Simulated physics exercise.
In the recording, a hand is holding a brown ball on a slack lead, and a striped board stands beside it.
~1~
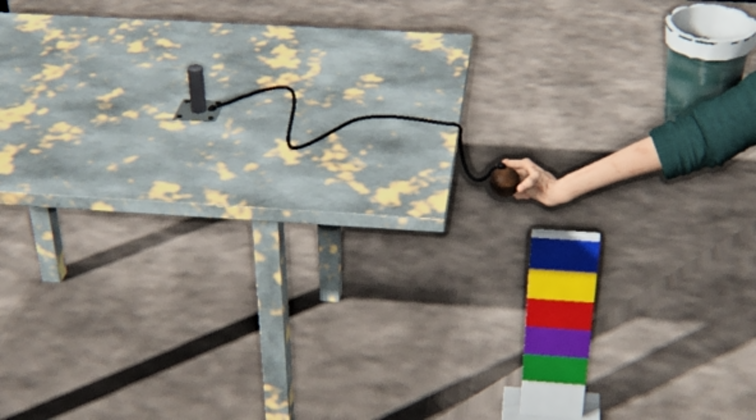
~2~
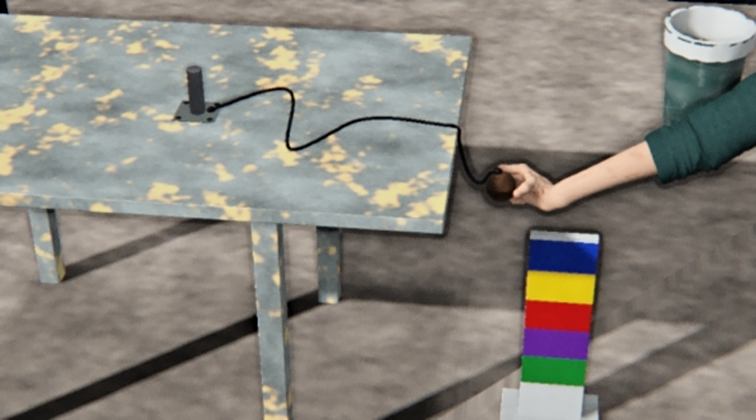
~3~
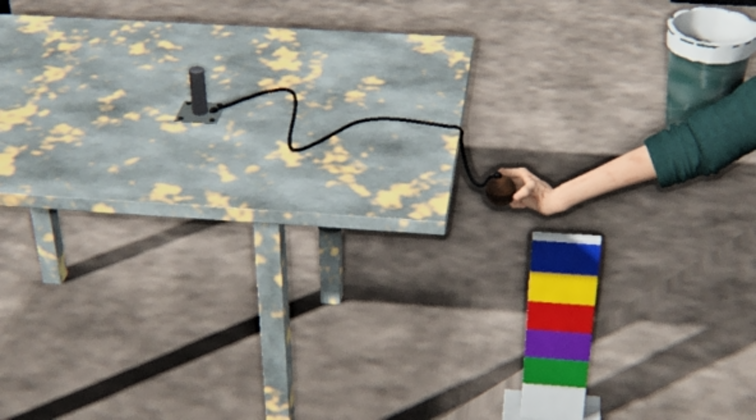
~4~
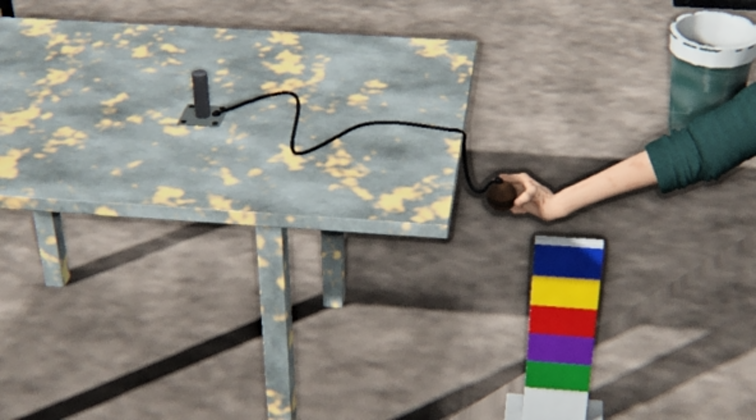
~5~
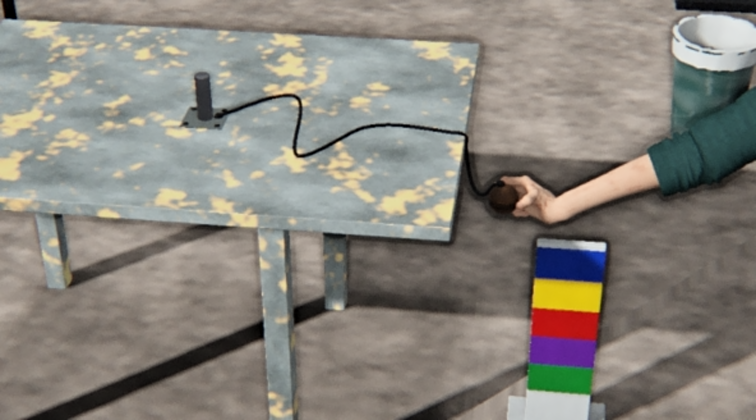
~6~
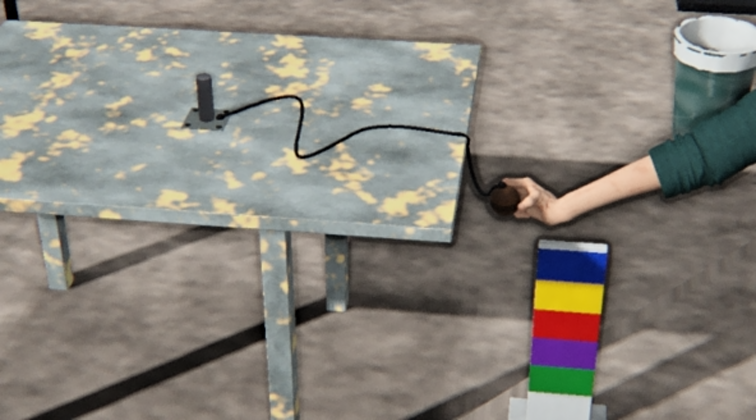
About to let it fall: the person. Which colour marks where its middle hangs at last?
Green.
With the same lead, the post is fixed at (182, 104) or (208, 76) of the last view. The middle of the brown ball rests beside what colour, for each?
It would be purple; purple.
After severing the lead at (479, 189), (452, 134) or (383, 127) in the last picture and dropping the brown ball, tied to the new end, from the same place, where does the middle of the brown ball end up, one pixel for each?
(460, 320), (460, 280), (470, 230).
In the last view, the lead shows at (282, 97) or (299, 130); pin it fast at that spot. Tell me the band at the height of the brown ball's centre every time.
Taking the two tries in turn, you'd get purple and then red.
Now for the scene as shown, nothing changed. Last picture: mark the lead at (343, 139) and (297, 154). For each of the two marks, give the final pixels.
One finishes at (466, 164) and the other at (427, 137).
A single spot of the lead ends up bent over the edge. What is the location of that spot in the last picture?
Close to (330, 146).
Soon after, ball near (441, 349); level with green.
After that, ball near (469, 361); level with green.
In the end, ball near (455, 361); level with green. Its centre hangs level with the green band.
